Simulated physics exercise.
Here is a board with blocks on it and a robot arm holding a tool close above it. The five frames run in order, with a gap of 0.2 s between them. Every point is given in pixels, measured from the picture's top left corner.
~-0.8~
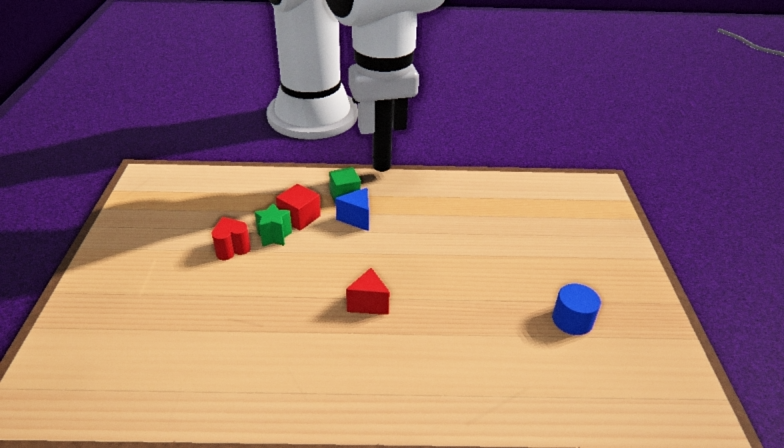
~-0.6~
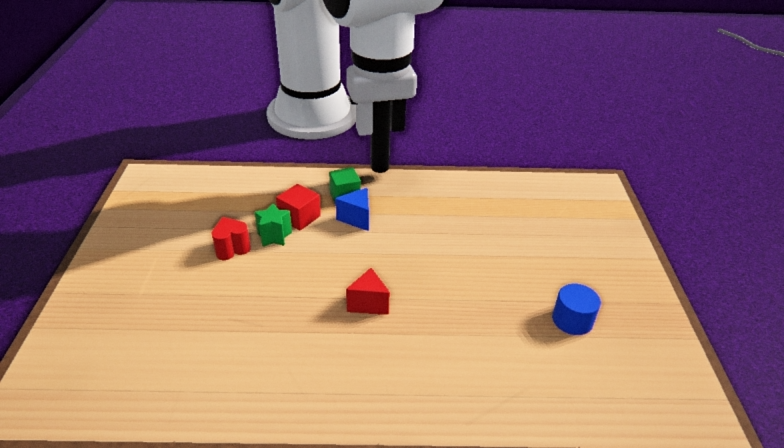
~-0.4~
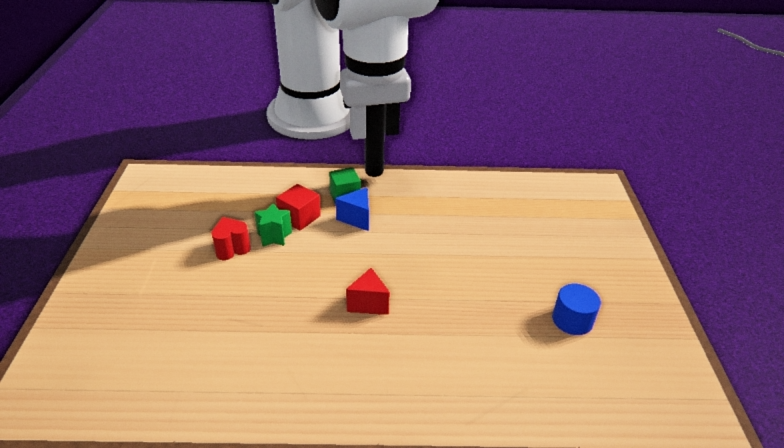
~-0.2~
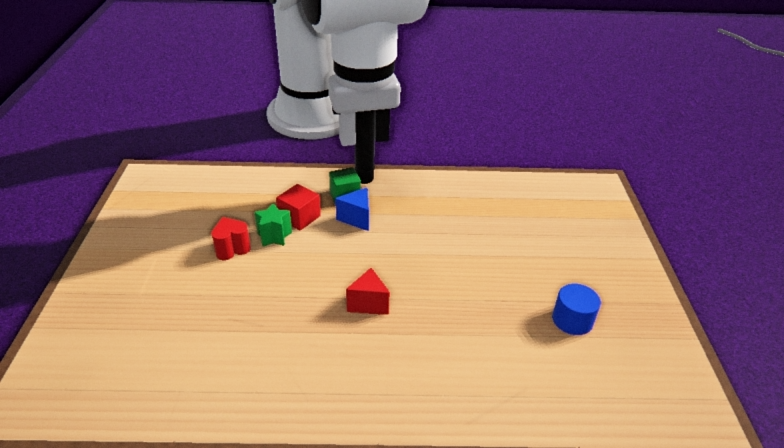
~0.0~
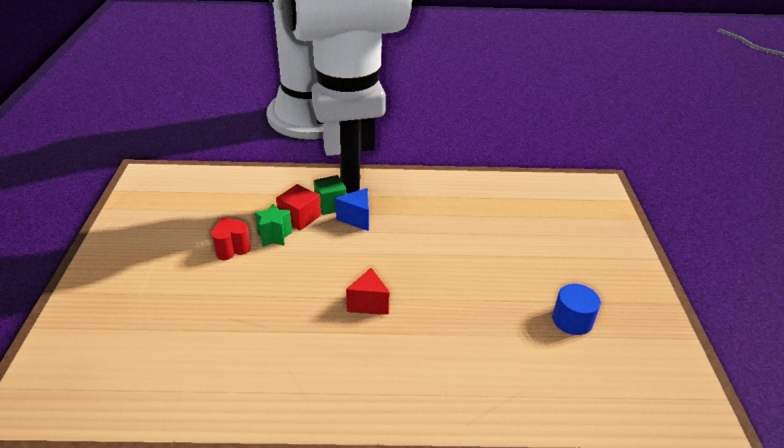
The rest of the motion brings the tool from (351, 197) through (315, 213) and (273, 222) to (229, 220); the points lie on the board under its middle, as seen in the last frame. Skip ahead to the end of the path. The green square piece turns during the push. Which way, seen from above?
Spin direction: Counter-clockwise.
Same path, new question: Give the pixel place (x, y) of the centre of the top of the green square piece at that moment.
Its top face will be centred at roughly (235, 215).
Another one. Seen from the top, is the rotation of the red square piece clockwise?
No, I don't think so.
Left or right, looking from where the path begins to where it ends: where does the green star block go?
Displaced left.
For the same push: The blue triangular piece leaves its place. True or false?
Verdict: False.
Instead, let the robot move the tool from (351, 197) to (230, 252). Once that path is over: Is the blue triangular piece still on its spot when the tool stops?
Going by the path, yes.
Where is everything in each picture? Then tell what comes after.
Tool's lower end (382, 167); red heart-shaped block (228, 228); green star block (272, 214); red square piece (298, 195); green square piece (345, 176); blue triangular piece (357, 198), in the first picture.
Tool (380, 169); blocks still, in the second picture.
Tool (374, 173); blocks still, in the third picture.
Tool (365, 179); blocks still, in the fourth picture.
Tool (351, 189); red heart-shaped block (228, 228); green star block (272, 214); red square piece (298, 195); green square piece (330, 184); blue triangular piece (357, 198), in the fifth picture.
On the path given first. One third of the way, tool (313, 205); red heart-shaped block (217, 231), turned 45° clockwise; green star block (246, 231); red square piece (267, 213); green square piece (293, 202), turned 20° anticlockwise.
Two thirds of the way, tool (272, 214); red heart-shaped block (195, 242), turned 105° clockwise; green star block (222, 253); red square piece (233, 231), turned 15° anticlockwise; green square piece (254, 213), turned 45° anticlockwise.
At the end, tool (228, 212); red heart-shaped block (187, 246), turned 135° clockwise; green star block (221, 258), turned 25° anticlockwise; red square piece (224, 235), turned 35° anticlockwise; green square piece (235, 215), turned 65° anticlockwise; blue triangular piece still.
